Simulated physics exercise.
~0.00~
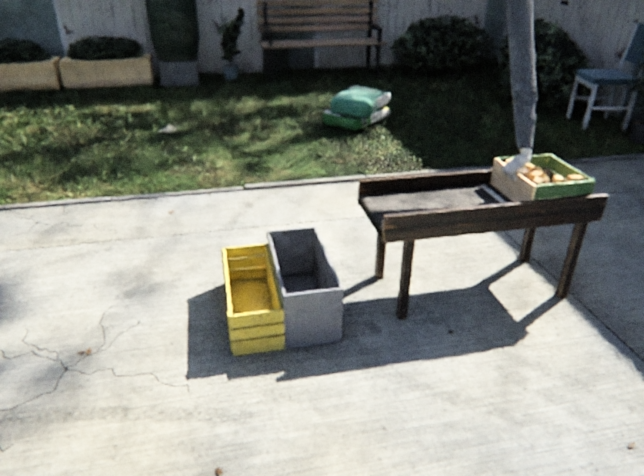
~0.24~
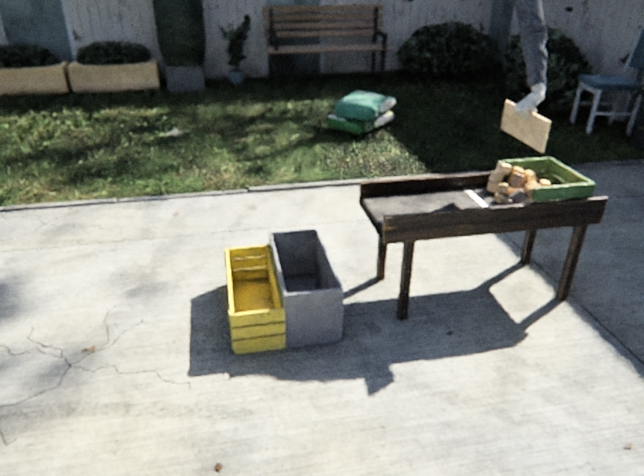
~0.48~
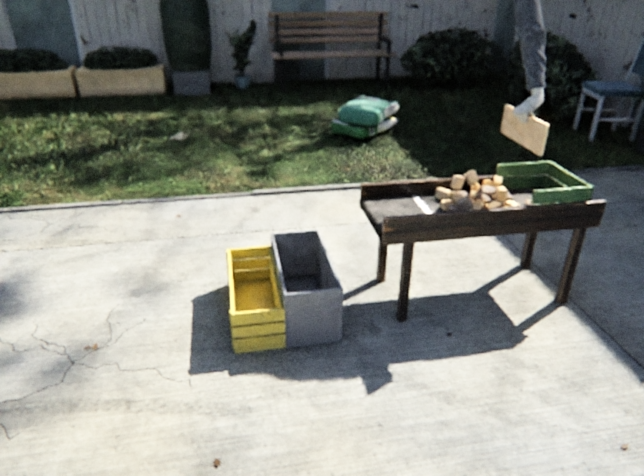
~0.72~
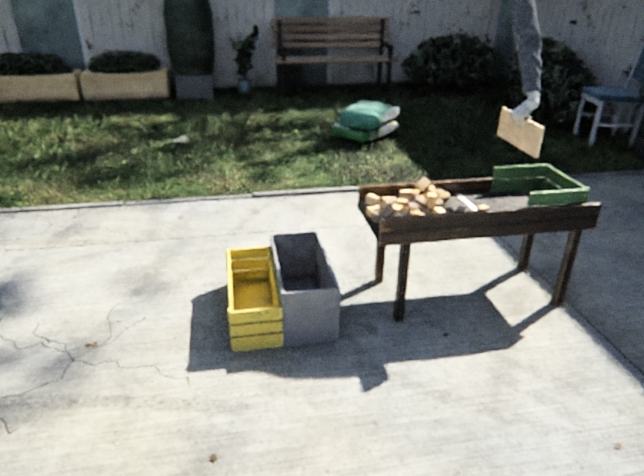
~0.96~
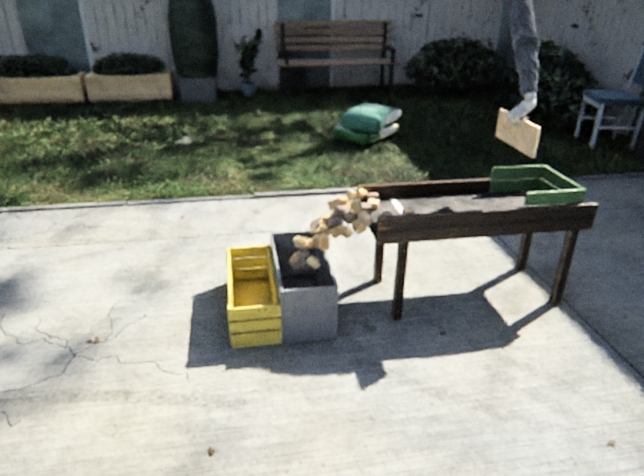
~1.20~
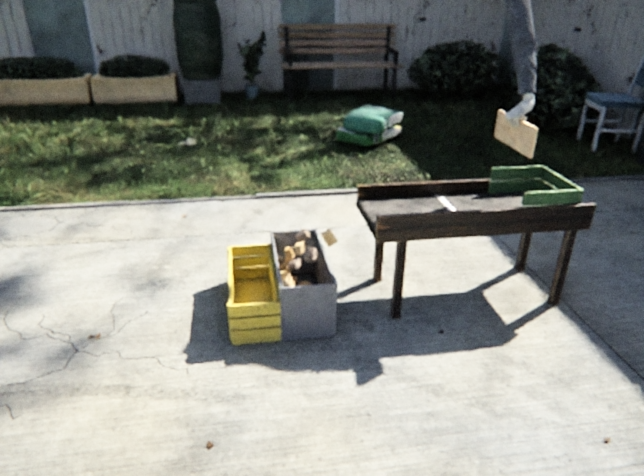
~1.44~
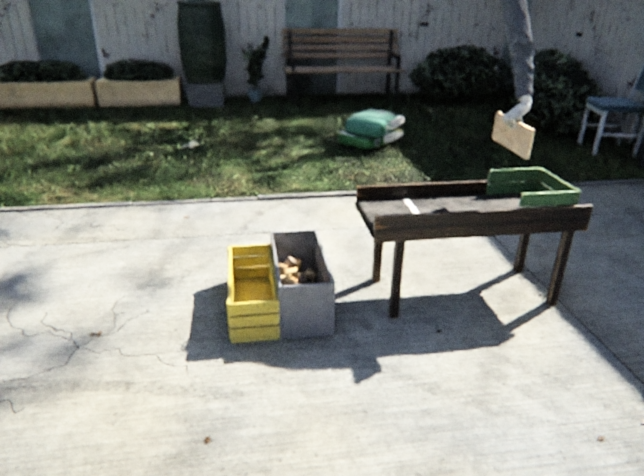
The clip opens on a sunlit patio, where a gloved hand reaches down to the pale gate of a green pen at the right end of a dark, raised belt. The hand lifts the gate clear and holds it above the table as a loose heap of timber offcuts starts sliding left out of the pen. The blocks spread out as they travel along the belt, then spill over its left end in a tumbling stream. They drop into the grey bin just below, some turning as they fall. At the close, the belt is bare of blocks, the offcuts lie in the grey bin, and the yellow bin beside it remains empty.
